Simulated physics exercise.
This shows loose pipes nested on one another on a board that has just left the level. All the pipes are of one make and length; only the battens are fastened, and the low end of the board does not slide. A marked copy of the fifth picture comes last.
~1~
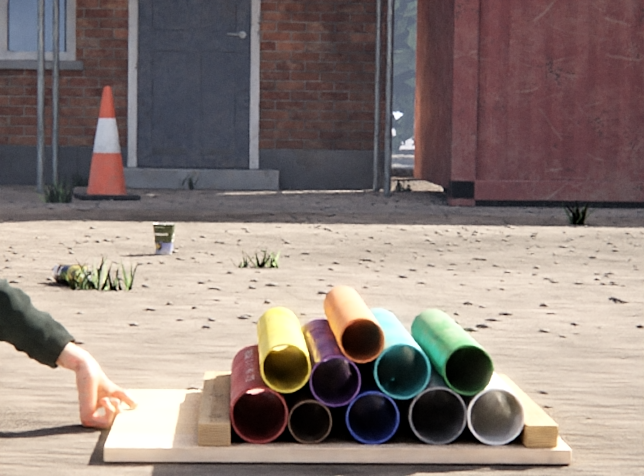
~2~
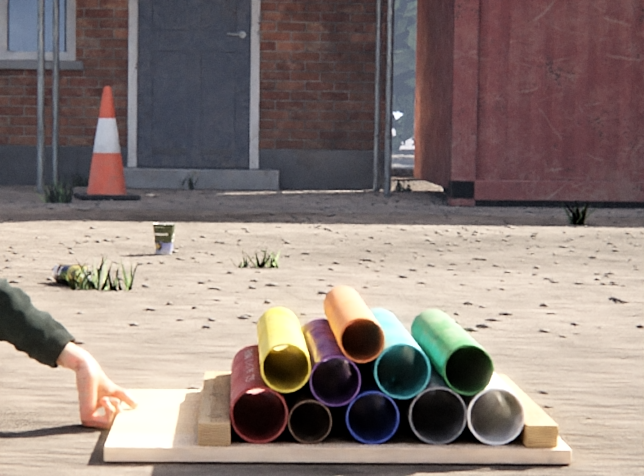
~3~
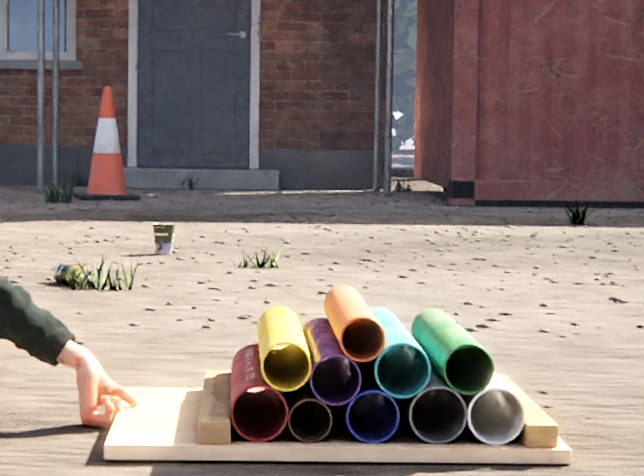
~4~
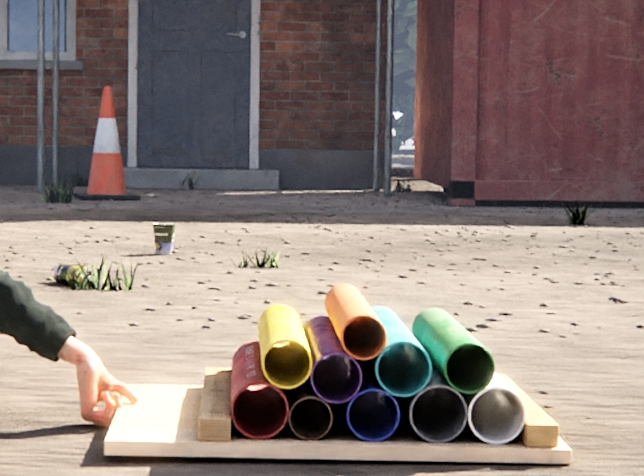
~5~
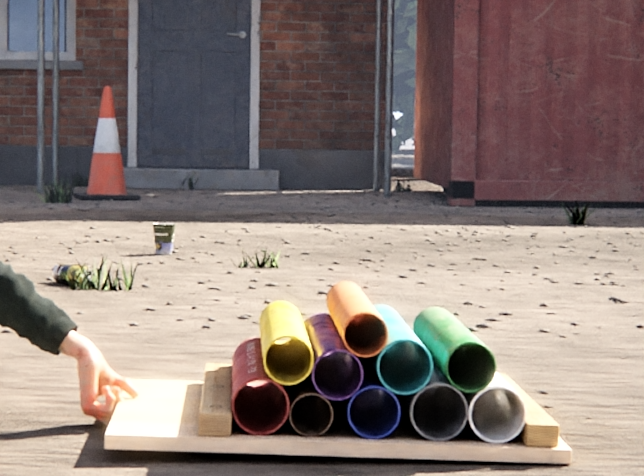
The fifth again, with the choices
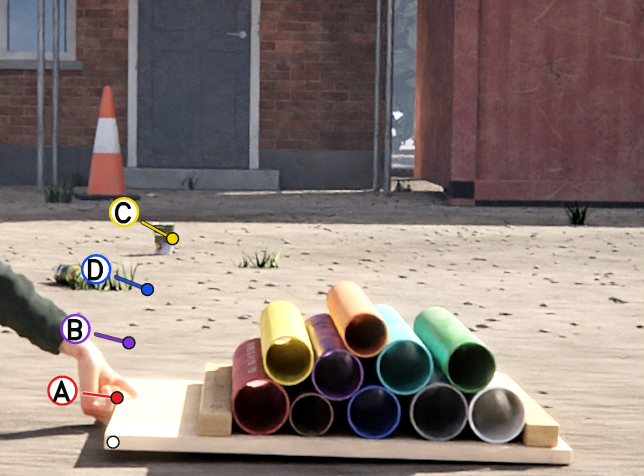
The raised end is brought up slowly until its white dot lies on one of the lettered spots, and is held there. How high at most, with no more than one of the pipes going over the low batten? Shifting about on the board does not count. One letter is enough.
The highest mark that will do is D.
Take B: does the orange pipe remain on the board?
Yes, with B.
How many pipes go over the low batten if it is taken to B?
With B, none.
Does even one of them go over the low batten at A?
No.
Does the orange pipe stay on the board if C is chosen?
No, with C.
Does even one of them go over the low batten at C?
Yes, at C.
On the marked copy, A at (117, 398); B at (129, 343); C at (172, 239); D at (148, 289); the white dot at (113, 442).
With D. Early on, board at 15°.
Further on, board at 21°.
At the end, board at 21°, none over the low batten.
As for the rest, A none over the low batten; B none over the low batten; C five over the low batten.
